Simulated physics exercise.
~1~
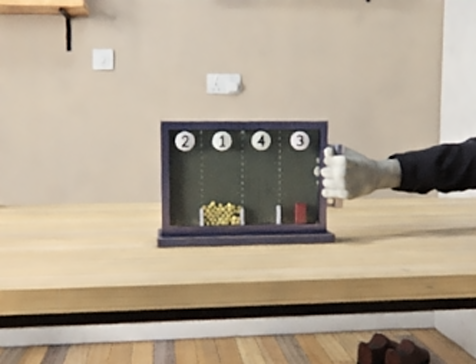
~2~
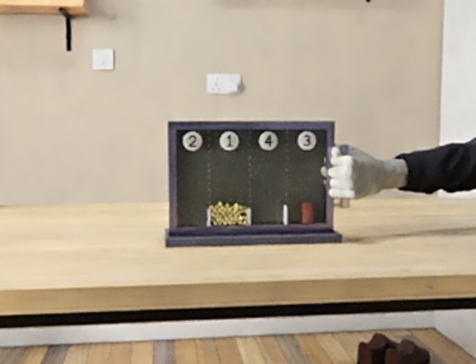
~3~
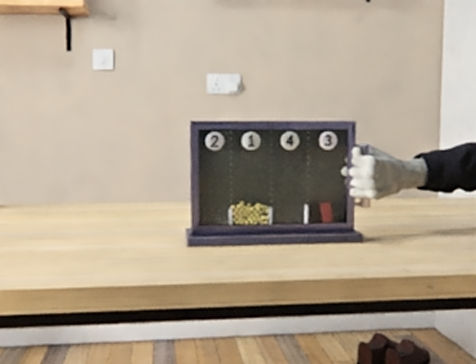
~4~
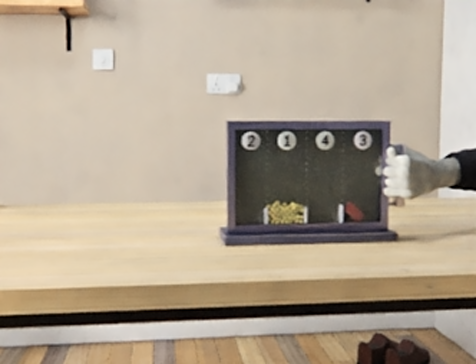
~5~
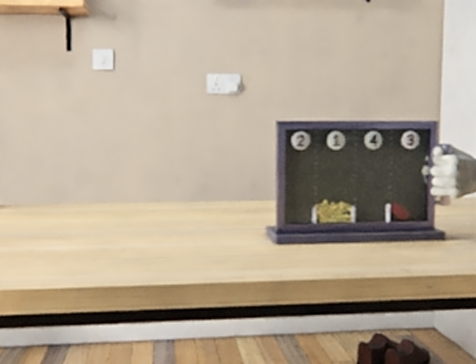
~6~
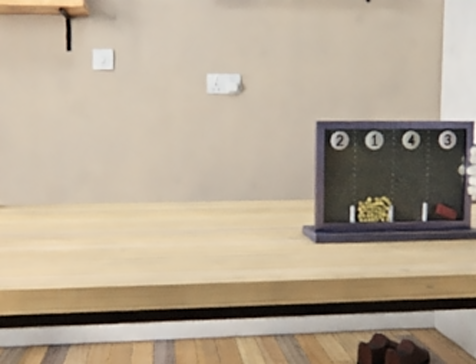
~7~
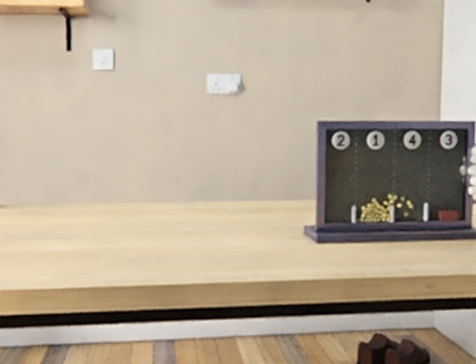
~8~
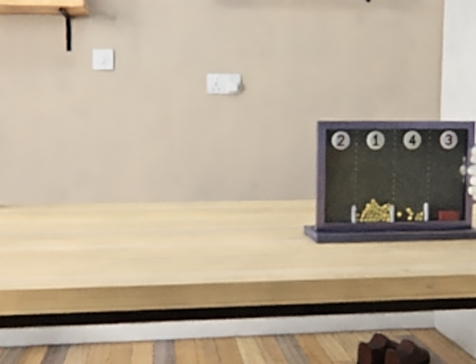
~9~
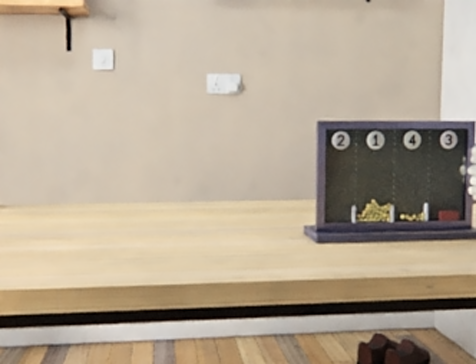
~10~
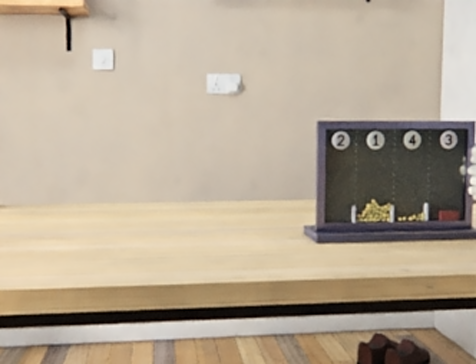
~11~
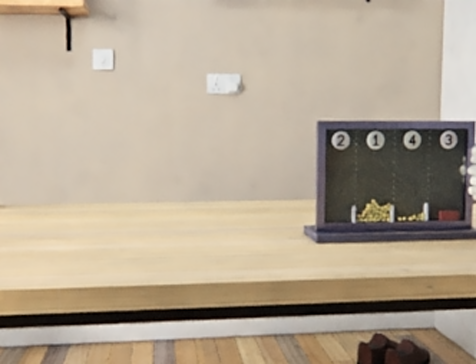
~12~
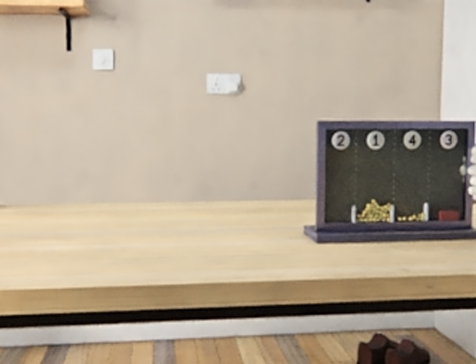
Gloved hand sliding a covered tray upright rightward along a table, the red block tipping over and some yellow beans spilling right before settling.
